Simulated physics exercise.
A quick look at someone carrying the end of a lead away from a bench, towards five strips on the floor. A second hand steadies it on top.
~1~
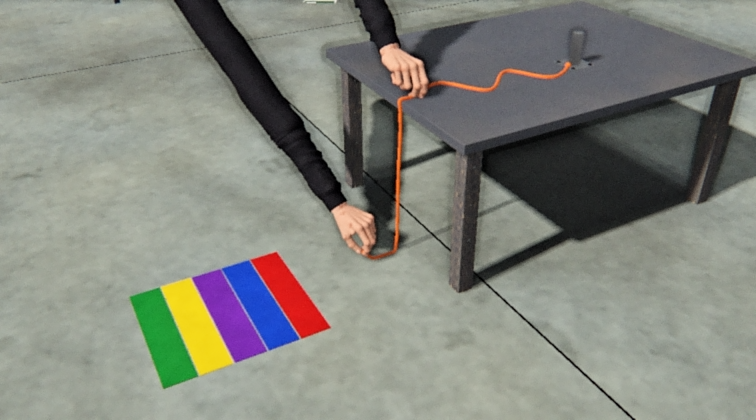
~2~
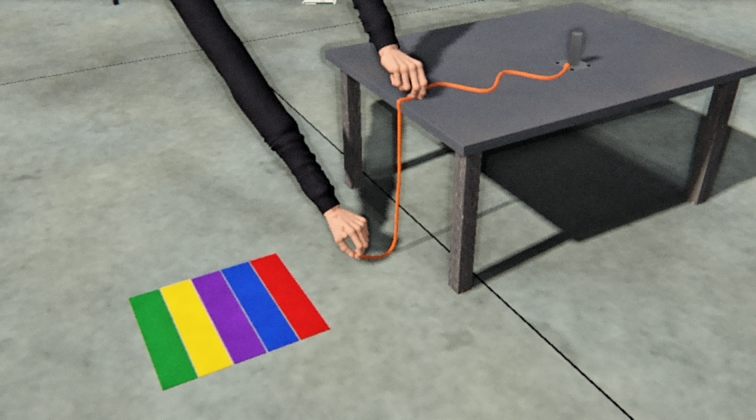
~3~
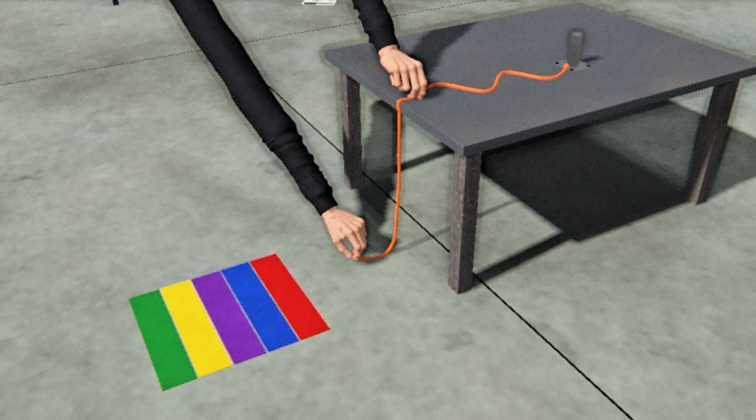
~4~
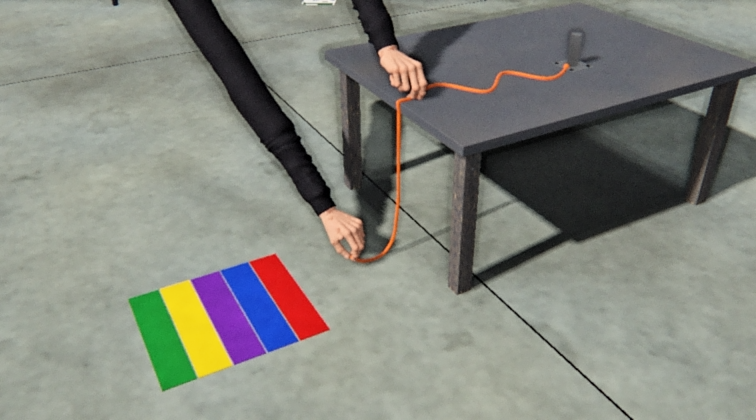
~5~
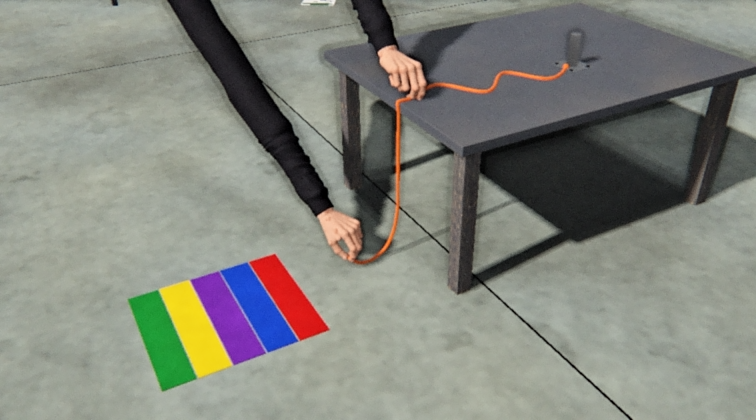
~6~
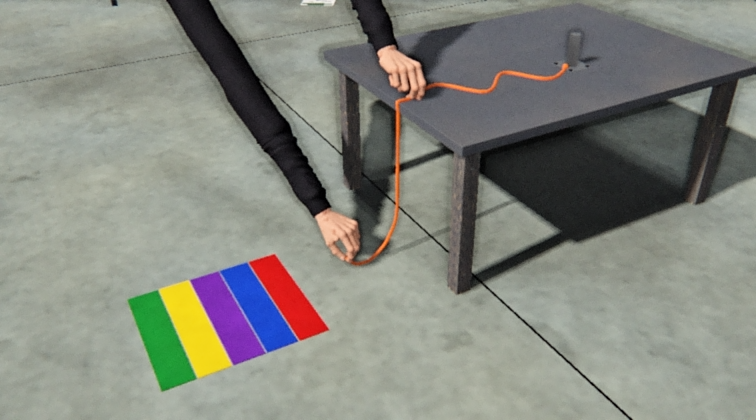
To begin with, one hand holds an orange lead at the edge of a dark table while the other grips its lower end near the floor, right of five coloured strips. The lower hand then moves slightly left and down, drawing the hanging lead into a wider curve, while the upper hand stays still.
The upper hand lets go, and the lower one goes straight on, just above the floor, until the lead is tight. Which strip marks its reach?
The yellow one.
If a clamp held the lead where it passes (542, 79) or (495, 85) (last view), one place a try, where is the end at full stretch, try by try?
Try by try, around (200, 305) and (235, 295).
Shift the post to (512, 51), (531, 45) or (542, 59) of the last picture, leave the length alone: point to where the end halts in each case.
About (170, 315), (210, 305) and (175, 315).
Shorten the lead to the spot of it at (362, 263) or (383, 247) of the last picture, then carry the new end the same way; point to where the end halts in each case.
The places are (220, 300) and (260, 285).
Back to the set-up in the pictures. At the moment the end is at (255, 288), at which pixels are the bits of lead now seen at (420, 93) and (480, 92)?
The first at (391, 132), the second at (441, 94).
A little later, end near (255, 288); over blue.
Next, end near (216, 301); over purple.
When it is tight, end near (192, 309); over yellow. It halts on the yellow strip.
